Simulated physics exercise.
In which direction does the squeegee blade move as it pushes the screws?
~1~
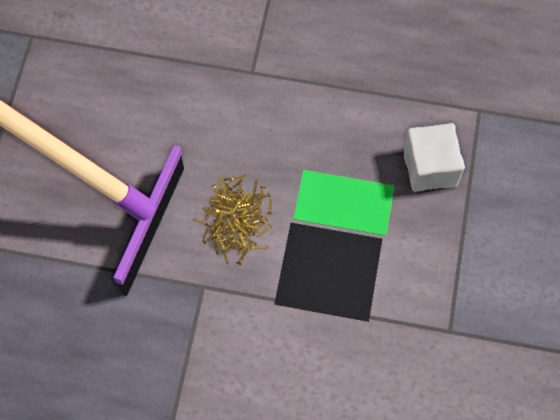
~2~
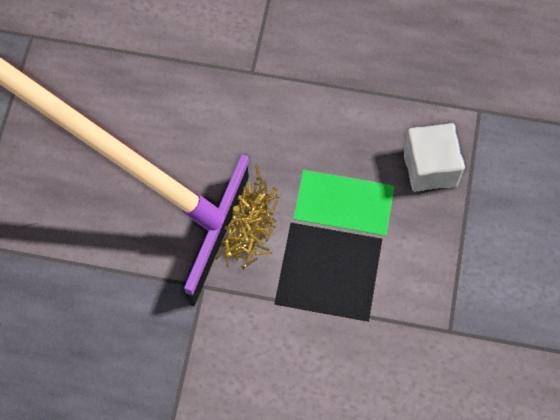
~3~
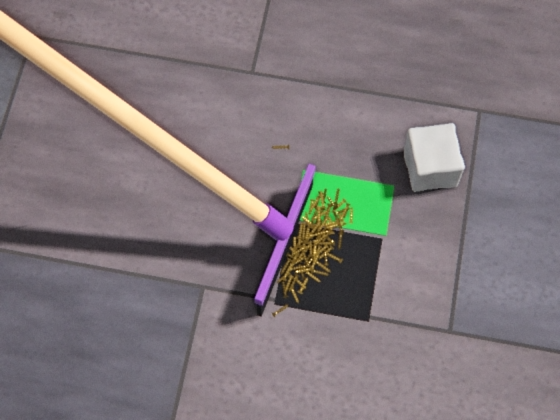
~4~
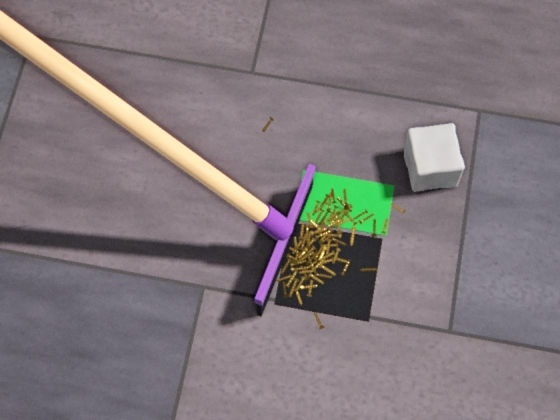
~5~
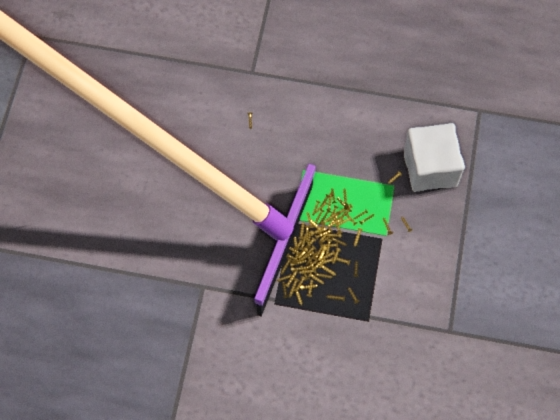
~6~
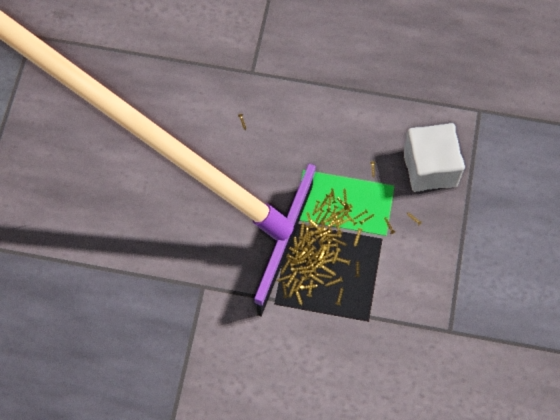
The squeegee blade moves to the right, pushing the screws toward the coloured sheets.
In this clip, a purple squeegee on a wooden handle moves right and pushes a pile of brass-coloured screws onto a green sheet and a black sheet, then stops. A few screws scatter, and most come to rest on the sheets, short of a white block.
